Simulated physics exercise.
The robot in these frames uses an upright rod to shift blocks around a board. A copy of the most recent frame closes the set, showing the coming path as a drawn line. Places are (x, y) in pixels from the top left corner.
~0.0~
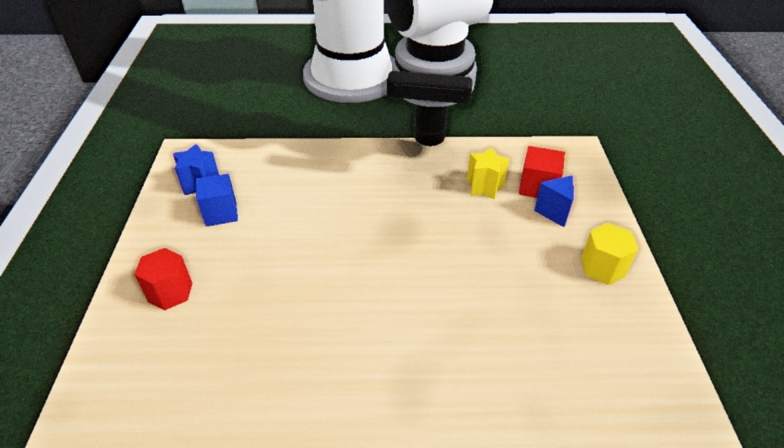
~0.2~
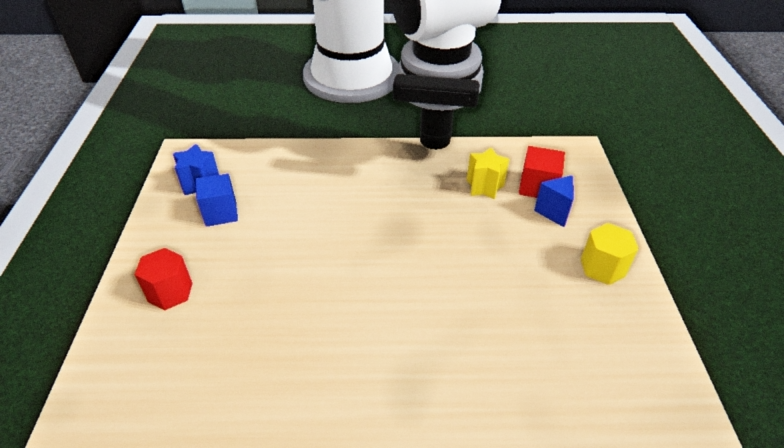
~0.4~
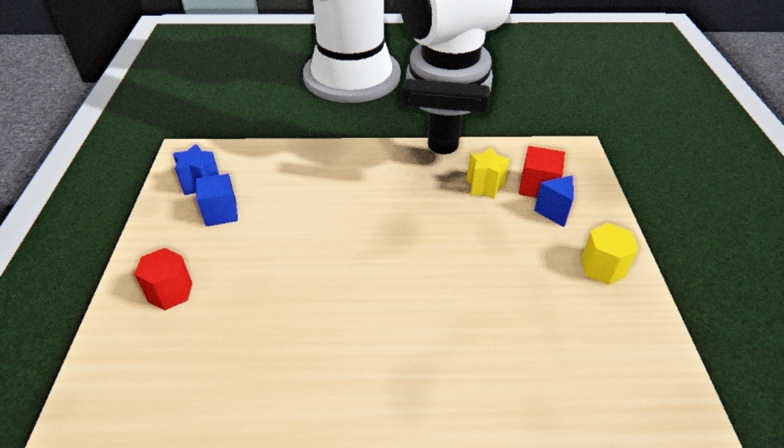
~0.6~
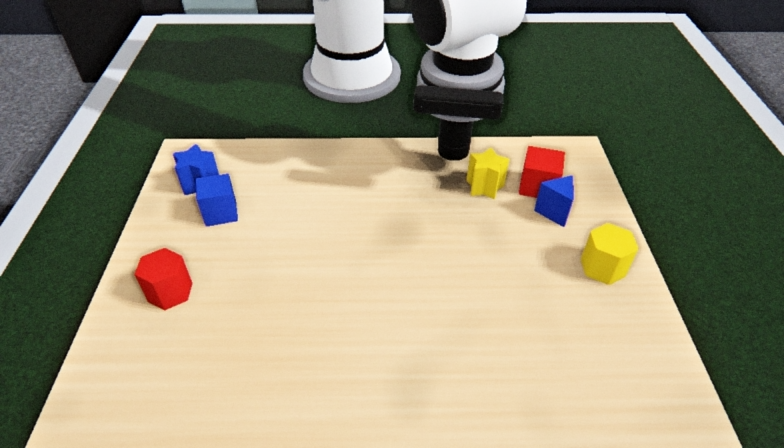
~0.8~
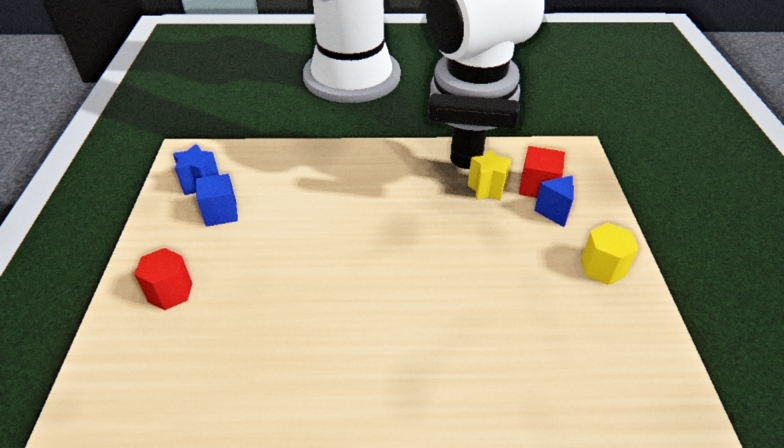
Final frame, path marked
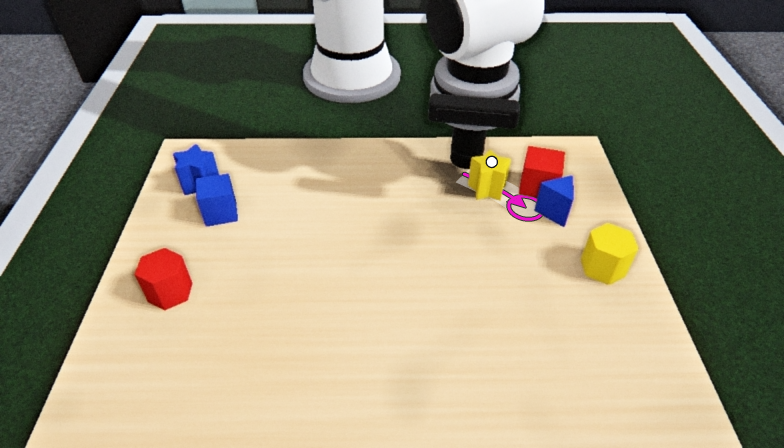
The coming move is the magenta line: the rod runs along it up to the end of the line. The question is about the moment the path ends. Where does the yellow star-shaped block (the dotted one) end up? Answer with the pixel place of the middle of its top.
My best guess is (547, 201).
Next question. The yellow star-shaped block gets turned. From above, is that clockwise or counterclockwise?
The block turns clockwise.
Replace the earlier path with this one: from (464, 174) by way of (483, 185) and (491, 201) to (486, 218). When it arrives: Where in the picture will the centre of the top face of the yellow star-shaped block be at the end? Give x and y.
I'd say the yellow star-shaped block ends with its top centre at (524, 195).
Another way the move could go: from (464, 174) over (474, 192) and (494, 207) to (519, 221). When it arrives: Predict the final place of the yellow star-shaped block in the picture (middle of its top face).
About (559, 204).
Drawn move, from (464, 174) over (485, 184) and (507, 194) to (526, 208); the dot is on the yellow star-shaped block.
What follows on the original path. Halfway along, rod (499, 175); yellow star-shaped block (521, 179); red four-sided block (552, 162), turned 30° anticlockwise.
At the end, rod (529, 193); yellow star-shaped block (547, 201), turned 20° clockwise; red four-sided block (555, 164), turned 45° anticlockwise; blue triangle (580, 197), turned 70° anticlockwise.
